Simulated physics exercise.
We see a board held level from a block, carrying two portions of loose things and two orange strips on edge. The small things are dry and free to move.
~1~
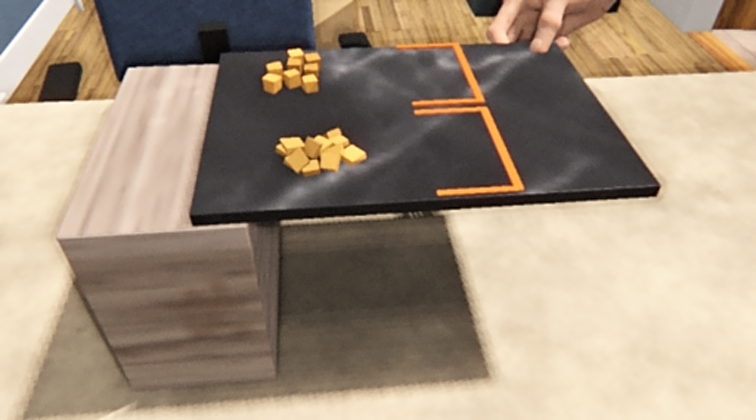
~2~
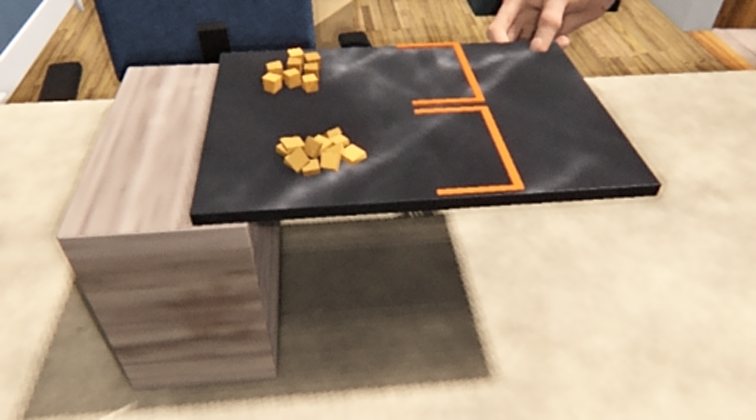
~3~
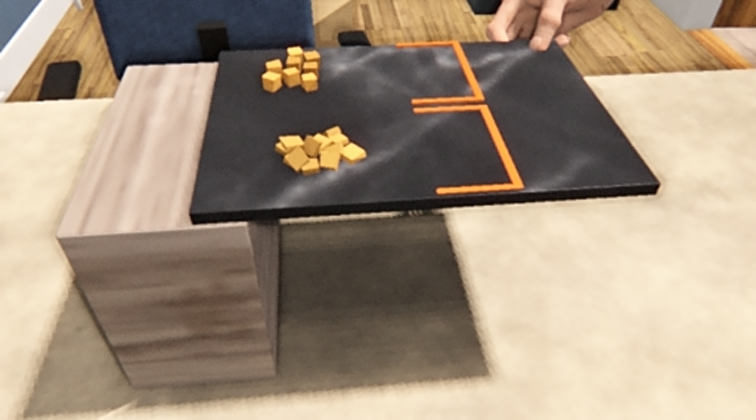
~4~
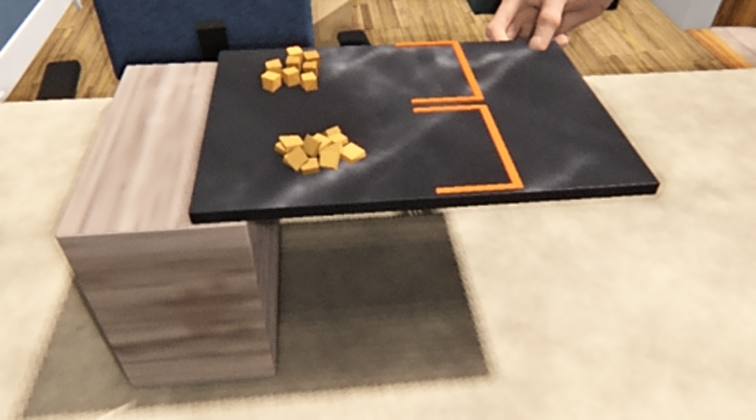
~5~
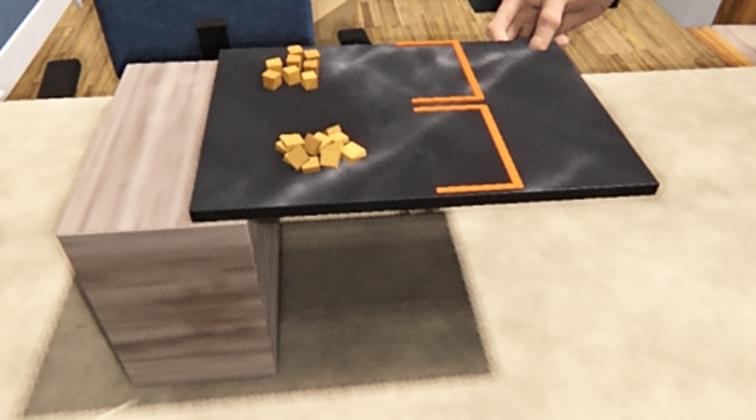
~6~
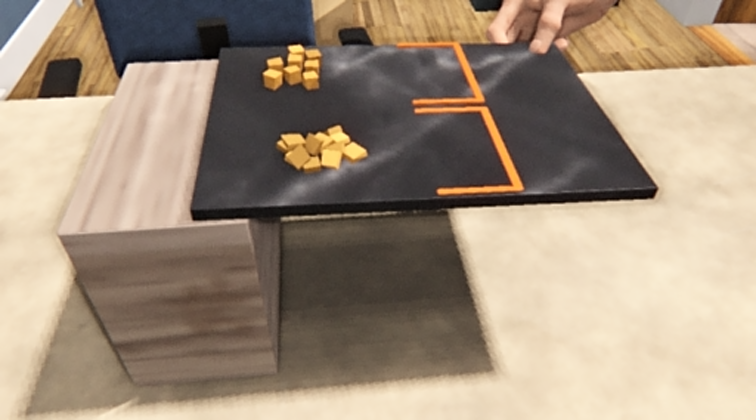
In a bright room with a wooden floor, a pale speckled surface is seen from slightly above. A black, faintly marbled board rests at its left on a tall greyish wood-grain block, with two small piles of golden-tan pieces towards its left and two bent orange strips right of centre. Fingers stay at the board's far edge, and almost nothing moves, the piles and the view included.
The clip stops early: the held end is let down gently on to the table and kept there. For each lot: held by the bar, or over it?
The nearer lot jumps the barrier and the farther lot jumps the barrier.
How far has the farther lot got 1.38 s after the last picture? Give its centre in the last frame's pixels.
At about (368, 119).
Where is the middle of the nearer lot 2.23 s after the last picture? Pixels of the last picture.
Roughly at (546, 296).
Then, 0.67 s later than the last frame, board sloping at 16°; nearer lot where it was; farther lot where it was.
Then, 1.38 s later than the last frame, board sloping at 33°; nearer lot on its way down; farther lot on its way down.
Then, 2.23 s later than the last frame, board resting at 41°; nearer lot every one past its bar; farther lot every one past its bar.
When it is over, board resting at 41°; nearer lot every one past its bar; farther lot every one past its bar.
